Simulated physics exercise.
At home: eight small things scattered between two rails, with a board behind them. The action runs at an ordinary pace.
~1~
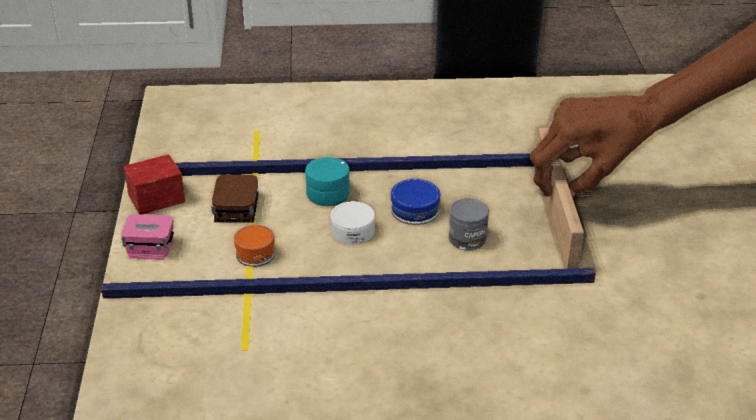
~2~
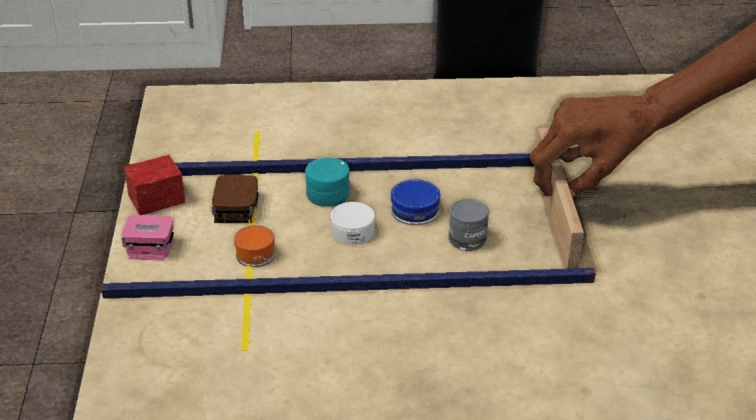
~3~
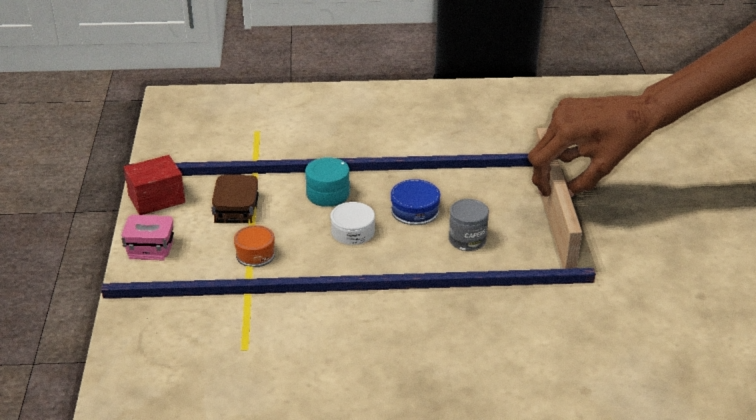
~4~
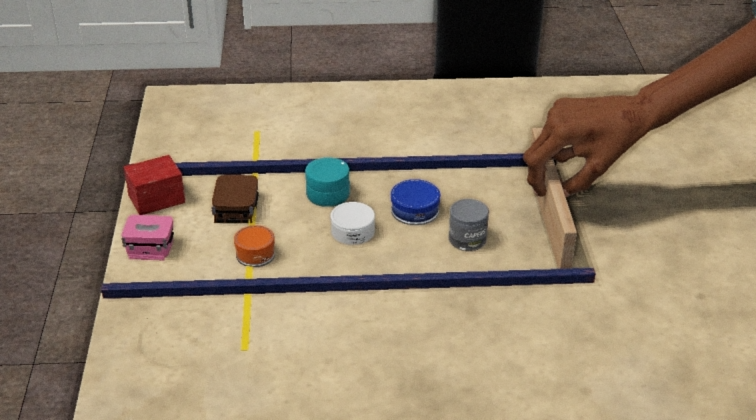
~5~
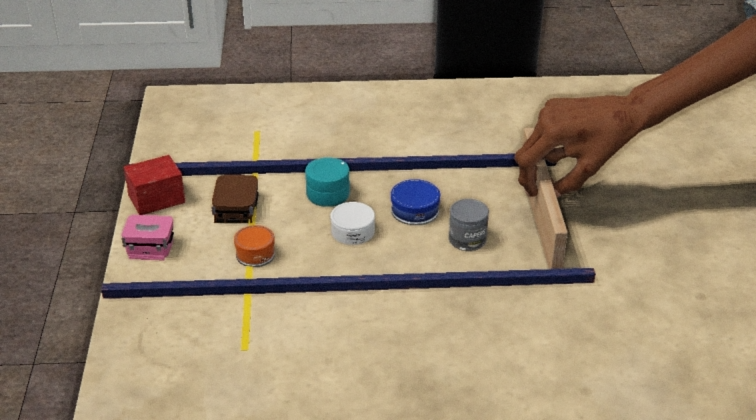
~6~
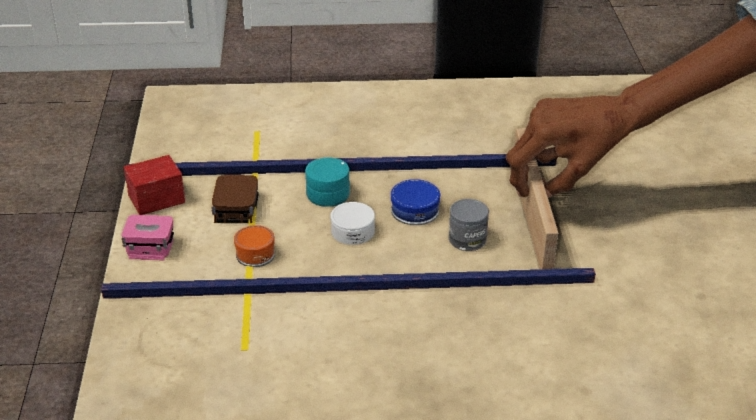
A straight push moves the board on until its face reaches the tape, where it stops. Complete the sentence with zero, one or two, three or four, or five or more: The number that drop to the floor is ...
The number that drop to the floor is zero.
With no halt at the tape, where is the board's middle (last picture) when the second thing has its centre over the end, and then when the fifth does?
At (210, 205) for the second, at (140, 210) for the fifth.
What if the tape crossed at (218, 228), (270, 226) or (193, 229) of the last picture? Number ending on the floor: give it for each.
Respectively 1, 0 and 2.
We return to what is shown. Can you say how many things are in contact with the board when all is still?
3 of them.
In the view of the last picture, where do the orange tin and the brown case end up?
Looks like one lands around (208, 261), and the other around (186, 200).
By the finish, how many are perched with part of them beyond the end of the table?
The total here is 1.
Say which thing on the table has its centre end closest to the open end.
Closest in the end is the red block.
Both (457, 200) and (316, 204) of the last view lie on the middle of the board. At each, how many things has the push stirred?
First 1 and then 5.
Soon after, none off yet; red block at rest near (155, 185); pink case at rest near (149, 238); brown case at rest near (236, 200).
In the end, the number that fall off is zero.
